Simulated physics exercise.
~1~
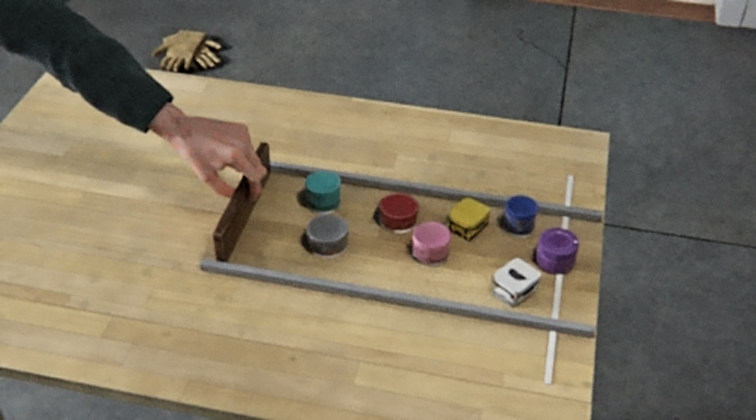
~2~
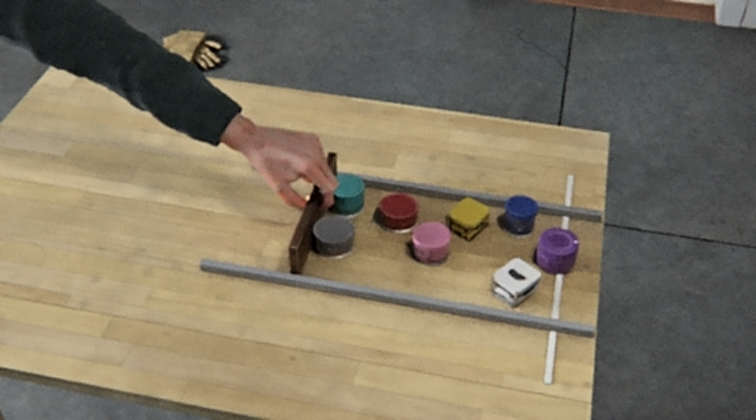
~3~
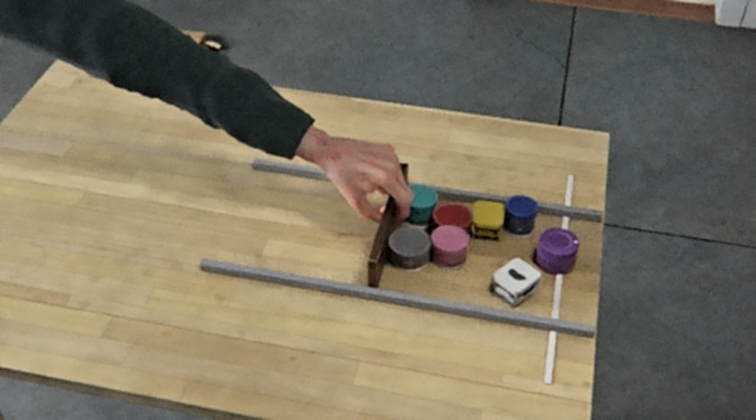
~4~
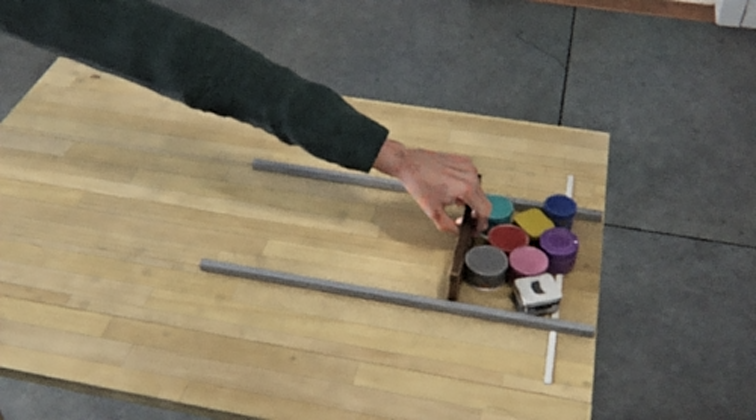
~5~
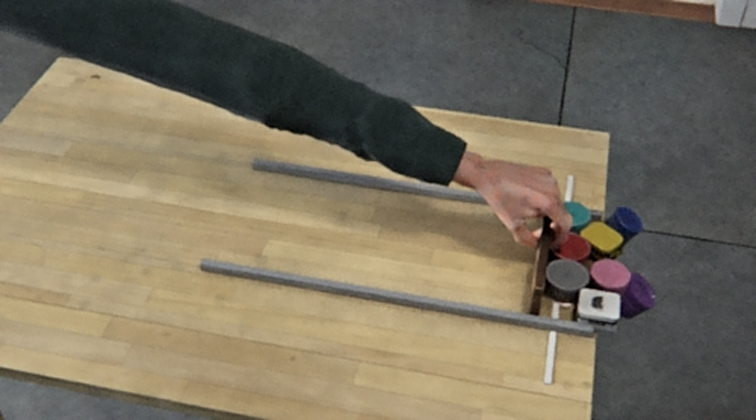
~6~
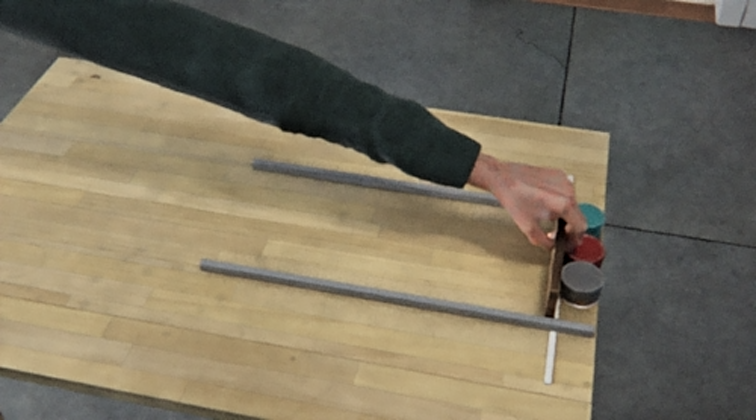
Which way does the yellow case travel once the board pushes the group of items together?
It moves to the right, toward the end of the table.
